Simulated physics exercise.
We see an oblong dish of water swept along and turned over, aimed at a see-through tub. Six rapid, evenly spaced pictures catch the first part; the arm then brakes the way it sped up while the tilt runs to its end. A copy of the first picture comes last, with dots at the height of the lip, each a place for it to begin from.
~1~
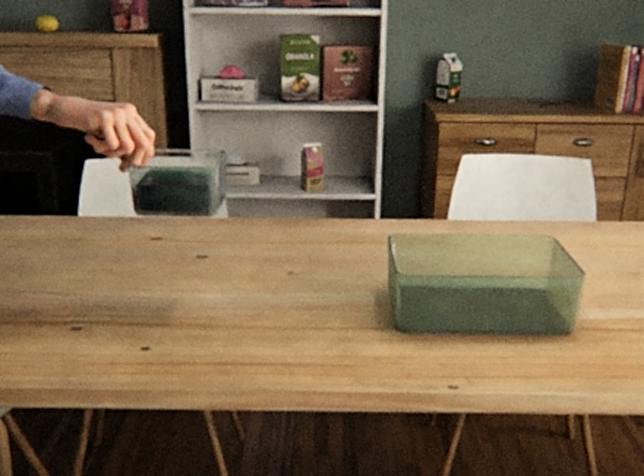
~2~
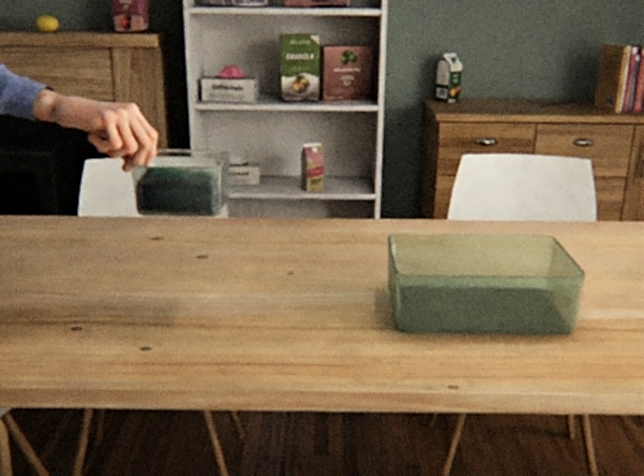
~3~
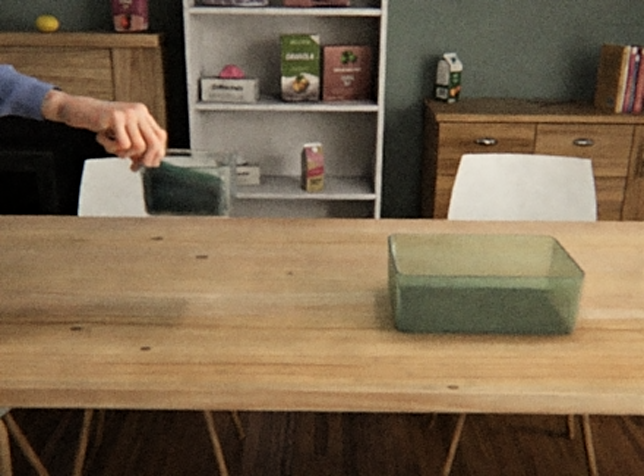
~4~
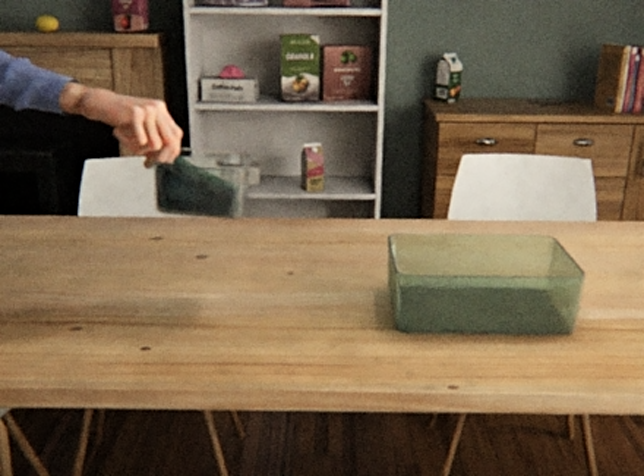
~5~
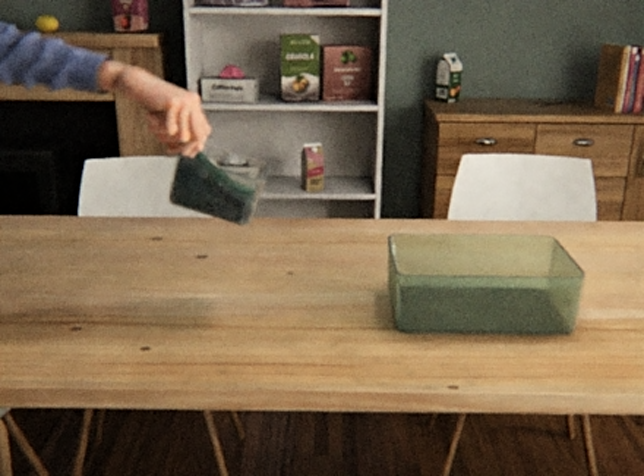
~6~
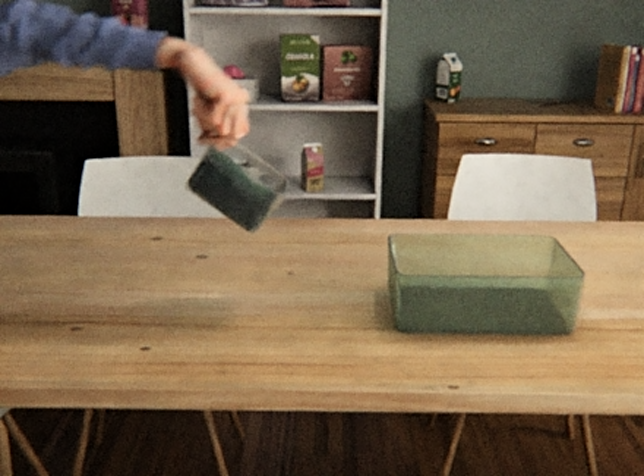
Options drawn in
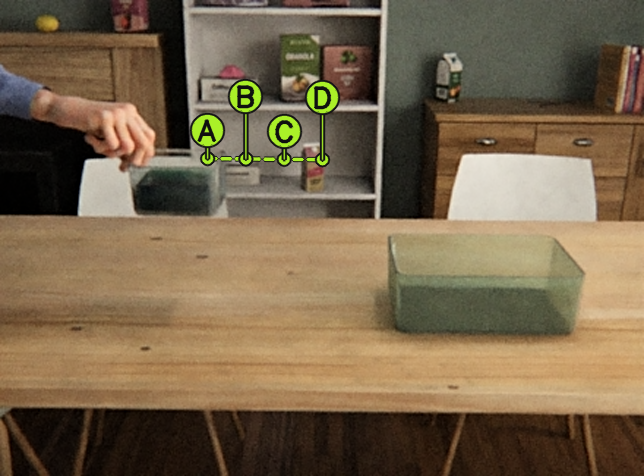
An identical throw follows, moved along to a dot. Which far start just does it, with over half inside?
Place B.
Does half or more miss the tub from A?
Yes, it does.
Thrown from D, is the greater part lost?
No, that is safe.
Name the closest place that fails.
Here it is place A.
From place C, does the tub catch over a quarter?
Yes, it does.
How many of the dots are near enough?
Three of them.
In lime, A at (207, 158); B at (245, 158); C at (284, 159); D at (322, 159).
With A, about 9 % lands in the tub, 84 % falls short and 7 % goes beside or beyond.
With B, about 85 % lands in the tub, 9 % falls short and 7 % goes beside or beyond.
With C, about 82 % lands in the tub, 3 % falls short and 15 % goes beside or beyond.
With D, about 71 % lands in the tub, 2 % falls short and 27 % goes beside or beyond.
